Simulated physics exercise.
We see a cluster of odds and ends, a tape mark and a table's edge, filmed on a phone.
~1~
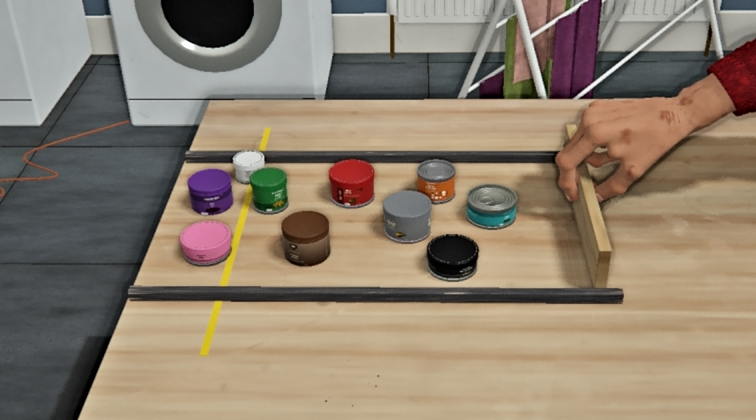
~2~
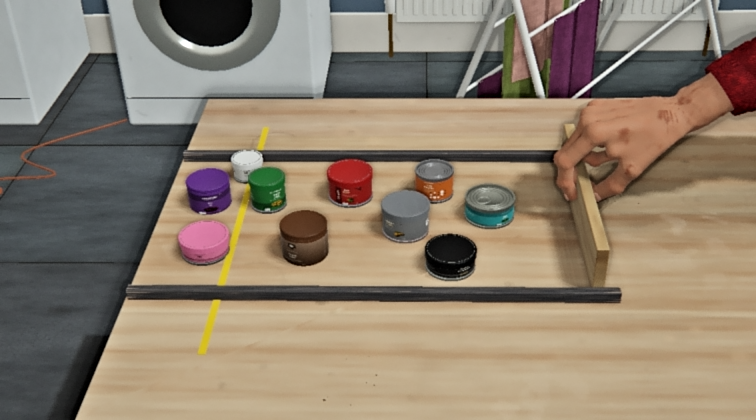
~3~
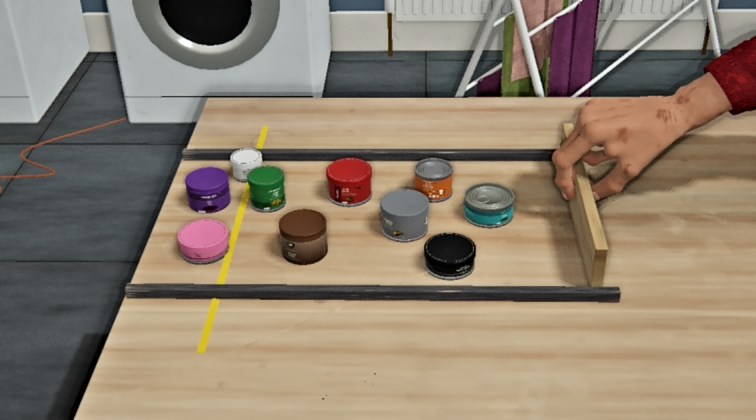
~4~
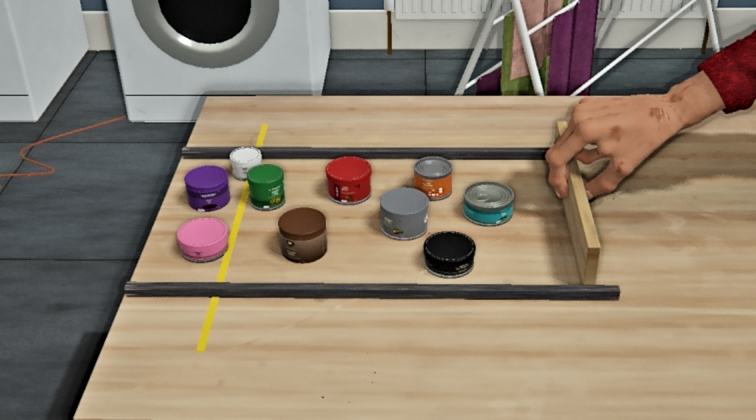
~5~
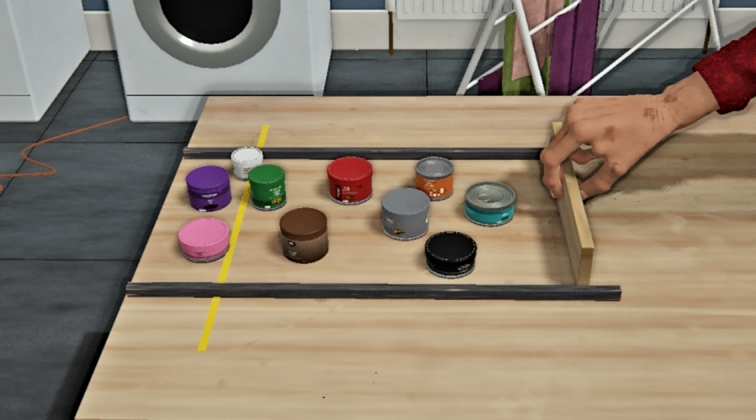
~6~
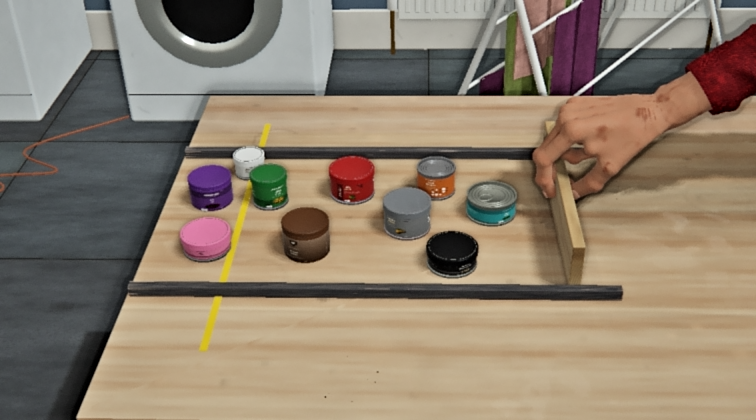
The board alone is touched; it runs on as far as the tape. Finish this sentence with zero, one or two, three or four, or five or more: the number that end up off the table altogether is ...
The number that end up off the table altogether is one or two.
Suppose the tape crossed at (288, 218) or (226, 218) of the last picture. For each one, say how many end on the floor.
Counts: 0, 2.
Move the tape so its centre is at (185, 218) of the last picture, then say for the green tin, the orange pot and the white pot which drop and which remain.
The green tin? It does not stay. The orange pot? It is safe. The white pot? It does not stay.
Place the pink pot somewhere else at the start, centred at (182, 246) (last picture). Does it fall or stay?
From that start, the object then does not stay.
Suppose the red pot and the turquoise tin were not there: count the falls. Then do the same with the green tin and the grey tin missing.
Well, the first time you'd get 1, and the next time 1.
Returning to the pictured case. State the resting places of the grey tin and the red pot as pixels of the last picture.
Look around (211, 224) for the first and around (196, 178) for the second.
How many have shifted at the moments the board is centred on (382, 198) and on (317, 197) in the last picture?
Moved so far: 5, then 9.
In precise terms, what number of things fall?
Count: 2.
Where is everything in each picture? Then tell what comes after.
The first picture shows purple tub (211, 192); pink pot (207, 244); white pot (250, 168); board (584, 202); tape (241, 222).
The second picture shows pink pot (205, 243); orange pot (434, 182).
The third picture shows white pot (247, 165); grey tin (405, 215).
The fourth picture shows purple tub (208, 188); red pot (349, 181).
The fifth picture shows pink pot (205, 240); board (569, 199).
The sixth picture shows purple tub (211, 188); pink pot (206, 240); white pot (249, 163); board (561, 198); tape (241, 218).
Soon after, none off yet; purple tub at rest near (211, 188); pink pot at rest near (206, 240); white pot at rest near (249, 163).
In the end, the number that fall off is one or two; gone, pink pot and purple tub.
